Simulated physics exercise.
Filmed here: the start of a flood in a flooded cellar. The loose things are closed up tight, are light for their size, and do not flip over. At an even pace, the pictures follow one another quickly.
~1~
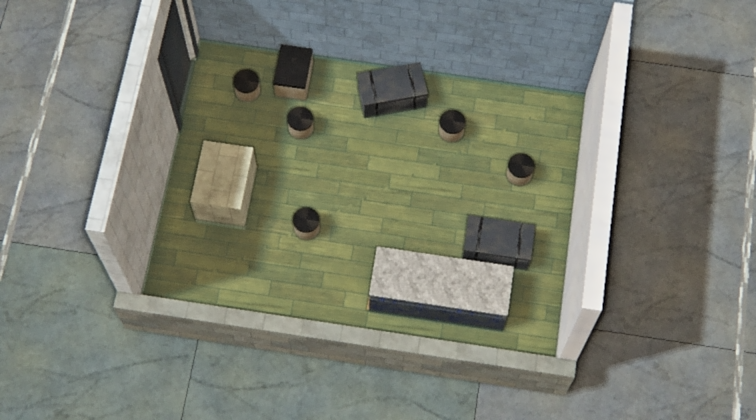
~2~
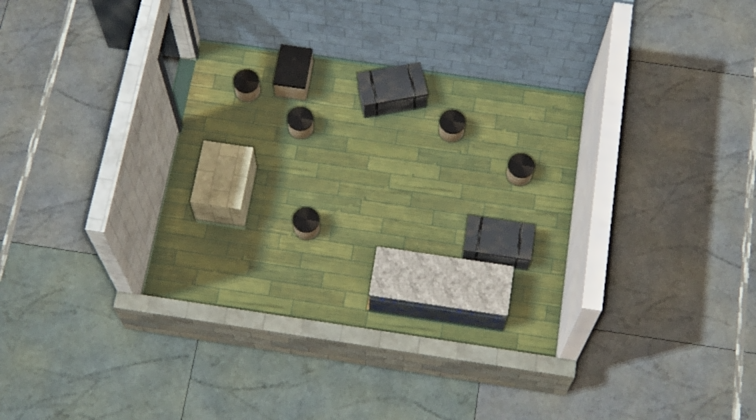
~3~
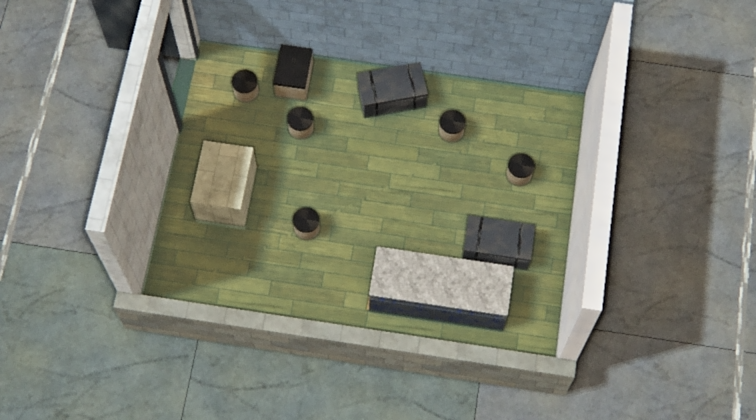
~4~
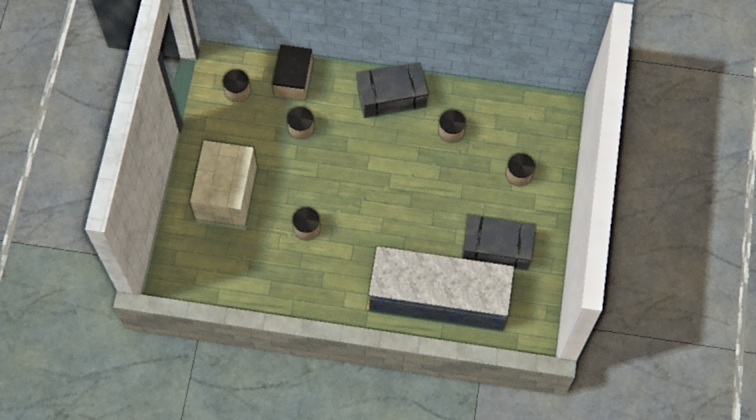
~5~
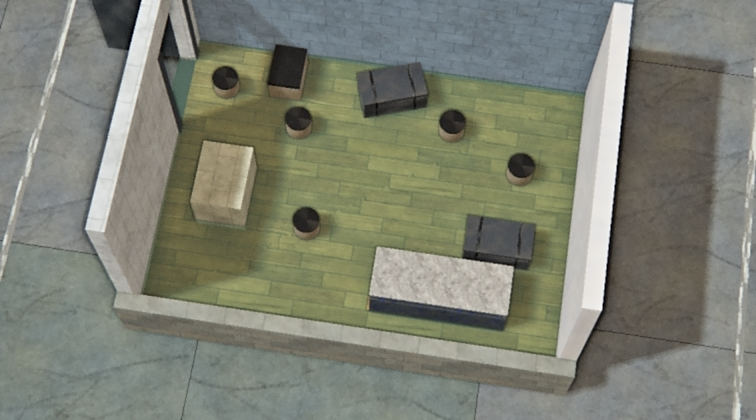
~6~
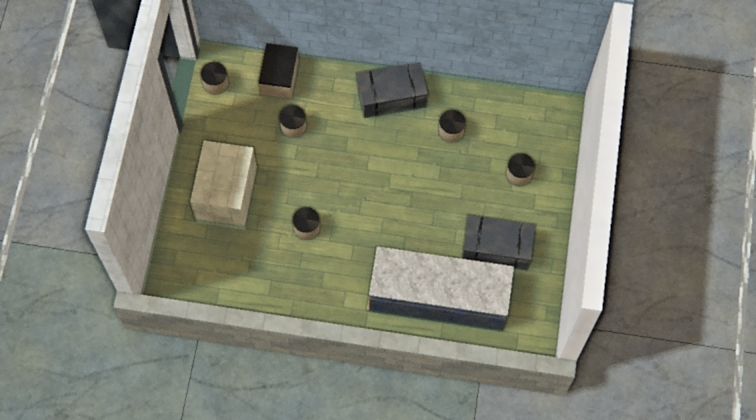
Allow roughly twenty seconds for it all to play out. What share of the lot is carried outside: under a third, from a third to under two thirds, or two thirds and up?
From a third to under two thirds.
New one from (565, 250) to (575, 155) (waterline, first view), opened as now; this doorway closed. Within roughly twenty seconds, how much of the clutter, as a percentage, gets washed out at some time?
About 50 %.
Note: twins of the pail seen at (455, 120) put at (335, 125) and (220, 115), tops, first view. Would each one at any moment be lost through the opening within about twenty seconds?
First: Exits; second: Exits.
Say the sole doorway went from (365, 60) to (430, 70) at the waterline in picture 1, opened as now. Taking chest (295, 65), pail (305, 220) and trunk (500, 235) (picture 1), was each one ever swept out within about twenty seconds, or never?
In turn: Yes, inside, still in.
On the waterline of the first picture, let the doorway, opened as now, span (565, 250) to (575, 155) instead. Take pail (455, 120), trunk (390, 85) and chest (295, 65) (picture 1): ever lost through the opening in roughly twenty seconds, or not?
The three give escape, escape and no escape, in that order.
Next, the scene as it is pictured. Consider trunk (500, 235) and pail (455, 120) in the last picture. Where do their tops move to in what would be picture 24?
Estimate - first: (469, 230), second: (399, 108).
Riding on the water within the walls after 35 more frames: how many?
That adds up to 4.
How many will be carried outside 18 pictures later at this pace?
3.
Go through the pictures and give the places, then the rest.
The first frame shows a pail at (246, 81) floats; a chest at (293, 66), afloat; 0 of 8 have shifted.
The second frame shows a pail at (246, 81), afloat; a chest at (293, 66) floats; 0 of 8 have shifted.
The third frame shows a pail at (245, 81), afloat; a chest at (293, 66) floats; 0 of 8 have shifted.
The fourth frame shows a pail at (236, 81) floats, close to its start; a chest at (292, 66), afloat; 1 of 8 have shifted.
The fifth frame shows a pail at (225, 78) floats, close to its start; a chest at (287, 66) floats, close to its start; 2 of 8 have shifted.
The sixth frame shows a pail at (214, 73), afloat, a stride from its start; a chest at (278, 64) floats, close to its start; 3 of 8 have shifted.
A moment on, 1 of 8 are out; 7 afloat.
Next, 3 of 8 are out; 5 afloat.
Later, 3 of 8 are out; 4 afloat.
In the end, 5 of 8 are out; 3 afloat.
